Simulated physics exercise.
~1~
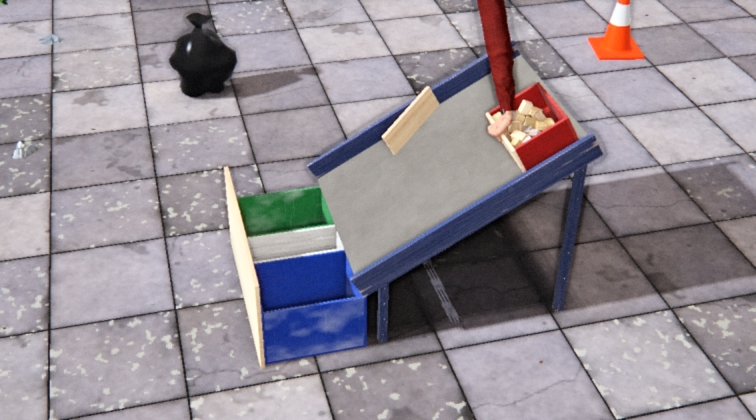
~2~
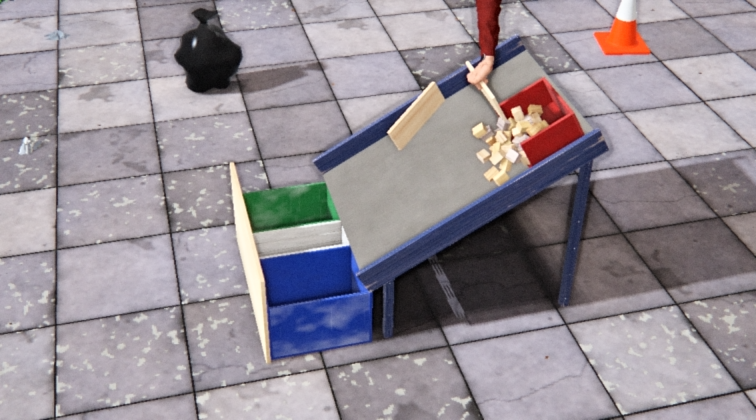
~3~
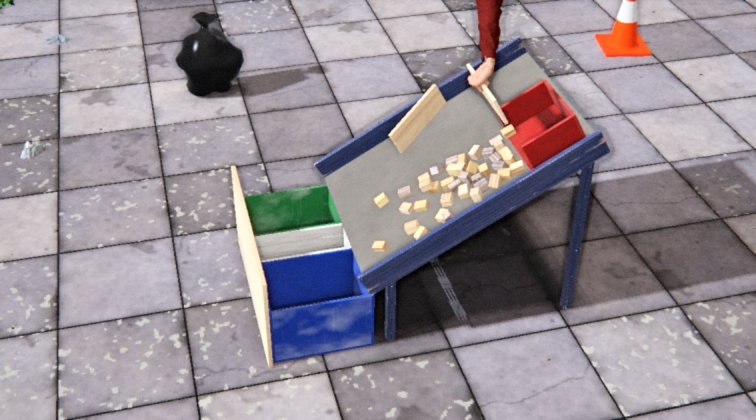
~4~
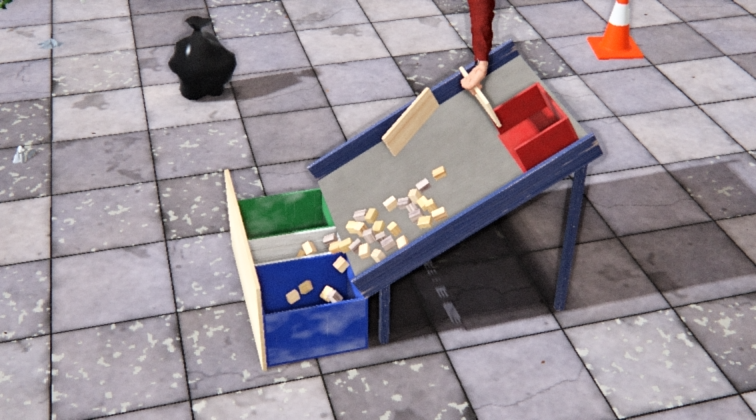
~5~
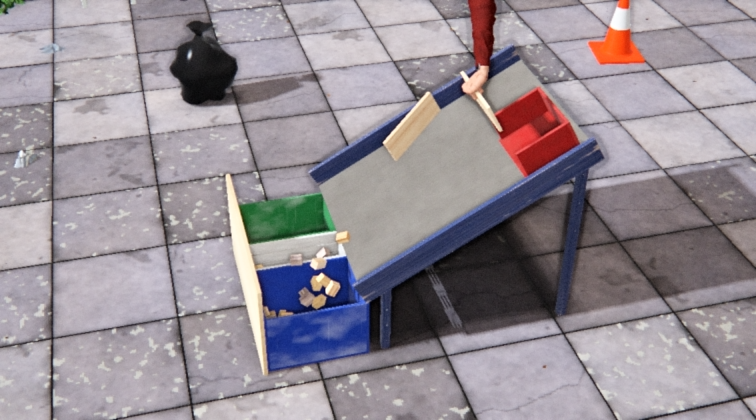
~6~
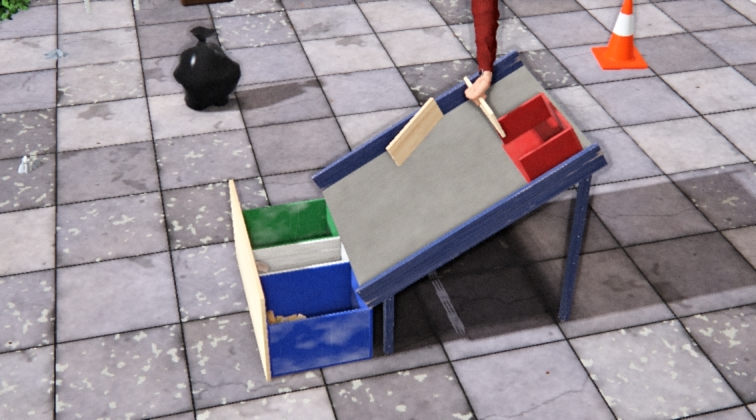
Wooden blocks tumble down a sloped table into the blue and white bins below.
